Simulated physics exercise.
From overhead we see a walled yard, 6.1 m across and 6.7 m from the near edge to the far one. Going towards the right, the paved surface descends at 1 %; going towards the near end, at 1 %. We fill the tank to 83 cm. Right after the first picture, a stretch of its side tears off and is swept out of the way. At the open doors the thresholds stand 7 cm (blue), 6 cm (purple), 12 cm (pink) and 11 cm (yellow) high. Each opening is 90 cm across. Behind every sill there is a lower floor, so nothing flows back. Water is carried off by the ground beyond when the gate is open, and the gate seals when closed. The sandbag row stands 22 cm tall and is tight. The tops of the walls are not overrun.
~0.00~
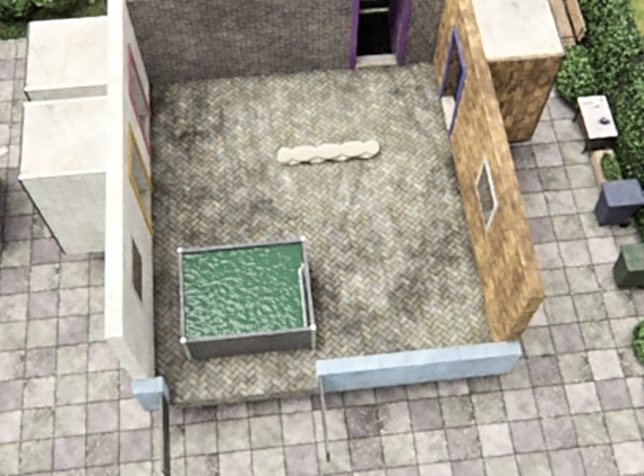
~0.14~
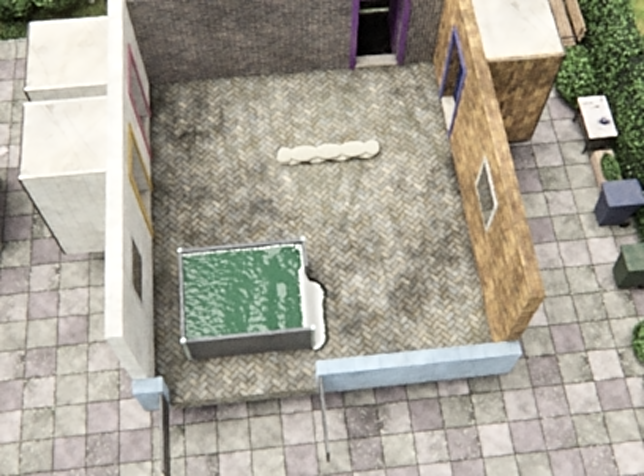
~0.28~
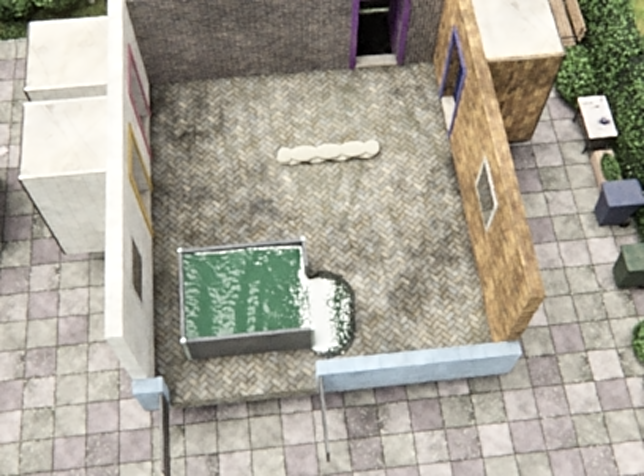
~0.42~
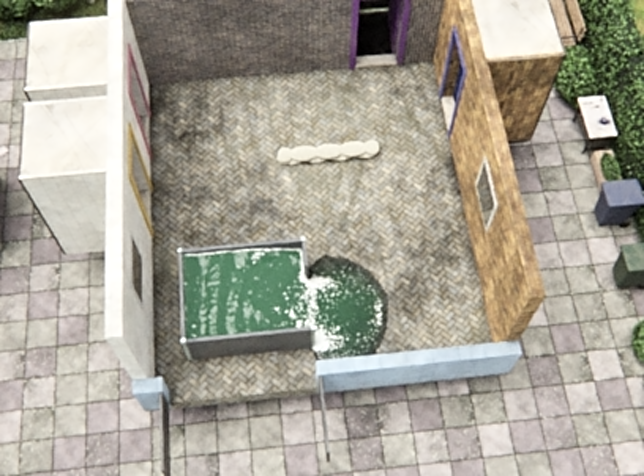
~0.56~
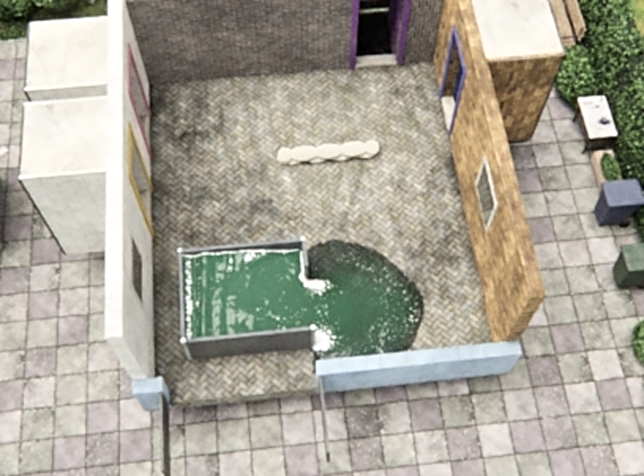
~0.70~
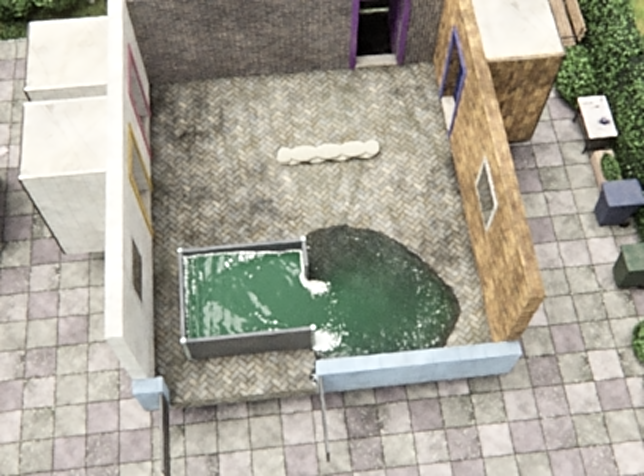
A dark-rimmed tank of green water stands at the near left of a walled, brick-paved yard seen from above, and its right side opens. White, foaming water pours through the gap and spreads rightward as a widening green pool along the low pale-blue near wall. A cream wavy-edged block lies still beyond, between a white left wall and a tan brick right wall, while the camera stays fixed.
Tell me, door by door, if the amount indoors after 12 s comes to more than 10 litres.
In the end blue door: Past the limit; purple door: Past the limit; pink door: Within the limit; yellow door: Within the limit.
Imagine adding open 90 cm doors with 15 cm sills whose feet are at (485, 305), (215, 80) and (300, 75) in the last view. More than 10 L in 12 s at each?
The first one exceeds it, the second one doesn't reach it, and the third one doesn't reach it.
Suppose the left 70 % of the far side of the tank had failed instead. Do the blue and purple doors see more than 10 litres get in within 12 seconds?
Blue door surpasses it, purple door surpasses it.
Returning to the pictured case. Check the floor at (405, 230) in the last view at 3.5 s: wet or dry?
By then the spot is drenched.
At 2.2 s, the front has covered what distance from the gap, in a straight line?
About 4.8 m.
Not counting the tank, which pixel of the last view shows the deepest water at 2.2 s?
Around (455, 341).
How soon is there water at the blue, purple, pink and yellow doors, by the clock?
Times: Blue 2.2 seconds, purple 3.4 seconds, pink 6.5 seconds, yellow 5.5 seconds.
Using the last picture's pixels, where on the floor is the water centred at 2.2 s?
About (347, 302).
After 1.4 s water covers 25 % of the floor and is deepest (64 cm) near (488, 357); blue door not reached, purple door not reached, pink door not reached, yellow door not reached.
After 2.2 s water covers 25 % of the floor and is deepest (55 cm) near (455, 341); blue door not reached, purple door not reached, pink door not reached, yellow door not reached.
After 3.5 s water covers 40 % of the floor and is deepest (30 cm) near (482, 329); blue door 9 cm at the sill, 0 L in, purple door 8 cm at the sill, 0 L in, pink door not reached, yellow door not reached.
After 7.0 s water covers 90 % of the floor and is deepest (18 cm) near (431, 83); blue door 10 cm at the sill, 12 L in, purple door 14 cm at the sill, 212 L in, pink door 5 cm at the sill, 0 L in, yellow door 5 cm at the sill, 0 L in.
After 12.0 s water covers 95 % of the floor and is deepest (11 cm) near (201, 266); blue door 9 cm at the sill, 63 L in, purple door 6 cm at the sill, 262 L in, pink door 6 cm at the sill, 0 L in, yellow door 6 cm at the sill, 0 L in.
